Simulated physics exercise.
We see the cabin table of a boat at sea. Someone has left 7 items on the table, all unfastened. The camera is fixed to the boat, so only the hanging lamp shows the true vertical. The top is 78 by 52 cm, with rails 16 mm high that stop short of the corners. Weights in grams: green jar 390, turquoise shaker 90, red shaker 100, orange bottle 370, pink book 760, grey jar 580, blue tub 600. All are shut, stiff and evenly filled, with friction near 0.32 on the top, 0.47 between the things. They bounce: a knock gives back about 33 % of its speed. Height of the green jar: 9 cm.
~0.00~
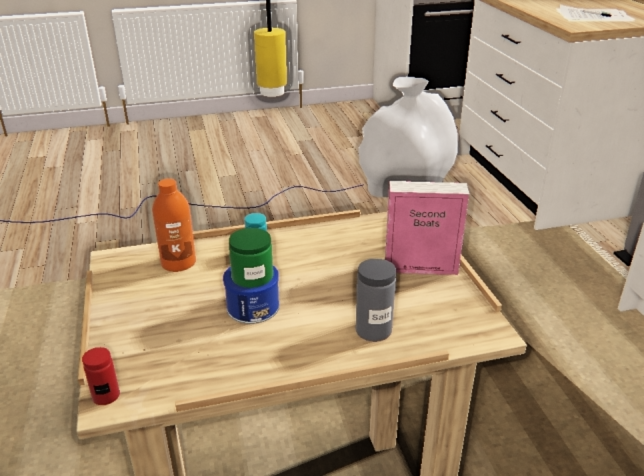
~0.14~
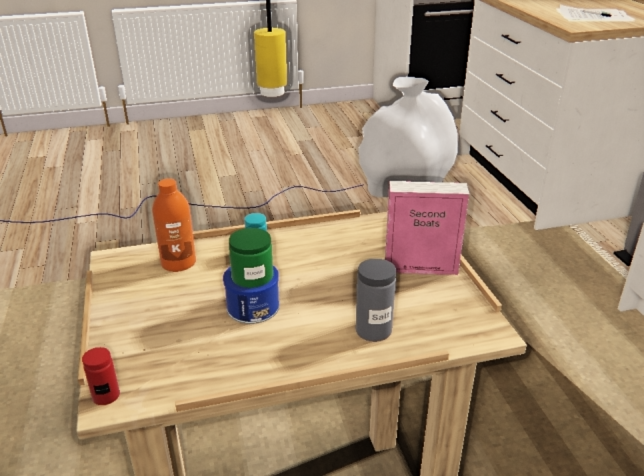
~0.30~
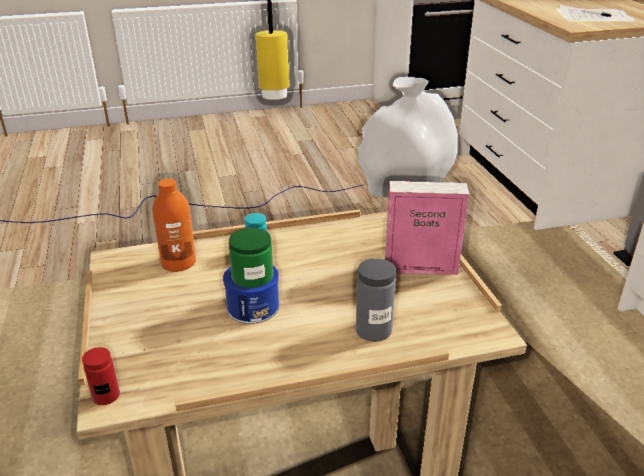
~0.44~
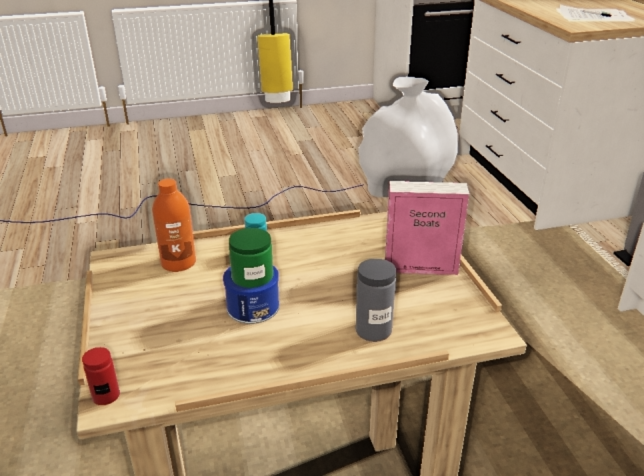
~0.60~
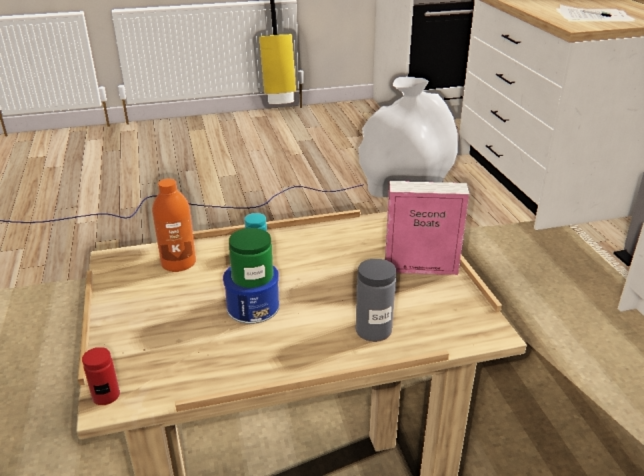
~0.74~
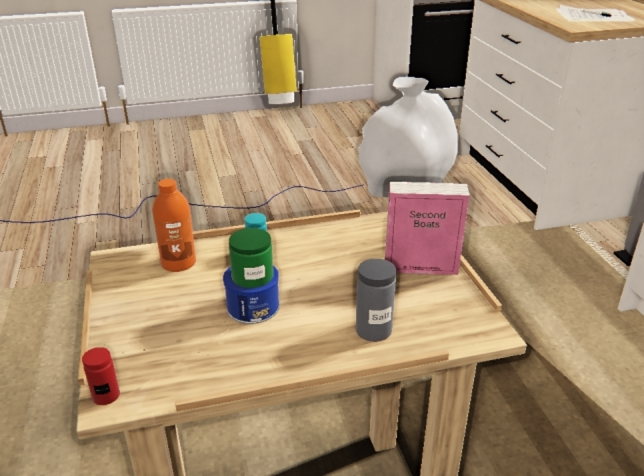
A yellow lamp hangs beyond a wooden table in a room with radiators and white drawers, seen from slightly above. On the table are a red shaker at near left, an orange bottle at back left, a blue tub with green and turquoise containers behind, a grey jar and, at right, a pink book. The lamp drifts slightly down and rightward, while the tabletop things and the view stay still.
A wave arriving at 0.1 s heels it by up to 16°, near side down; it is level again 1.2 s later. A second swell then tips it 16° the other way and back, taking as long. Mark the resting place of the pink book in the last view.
It ends at about (436, 300).
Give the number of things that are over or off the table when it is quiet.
1 of them.
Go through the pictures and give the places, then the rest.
The first picture shows boat level; pink book (425, 229); green jar (251, 257).
The second picture shows boat level; red shaker (101, 376); orange bottle (173, 224).
The third picture shows floor tilted 4°, near side down; grey jar (375, 300); blue tub (252, 291).
The fourth picture shows floor tilted 10°, near side down; green jar (251, 257).
The fifth picture shows floor tilted 15°, near side down; red shaker (101, 376); orange bottle (173, 224).
The sixth picture shows floor tilted 16°, near side down; pink book (425, 229); grey jar (375, 300).
After 1.04 s, floor tilted 6°, near side down; pink book 27° off its base near (426, 241).
After 1.24 s, boat level; pink book on its side near (433, 294); grey jar 4° off its base.
After 1.94 s, floor tilted 16°, far side down; pink book on its side near (436, 300); grey jar moved 3 cm.
In the end (3.0 s), toppled on the table, pink book; the other 6 under 5 cm from the start. At the end, from the last picture's camera, pink book near (436, 300).
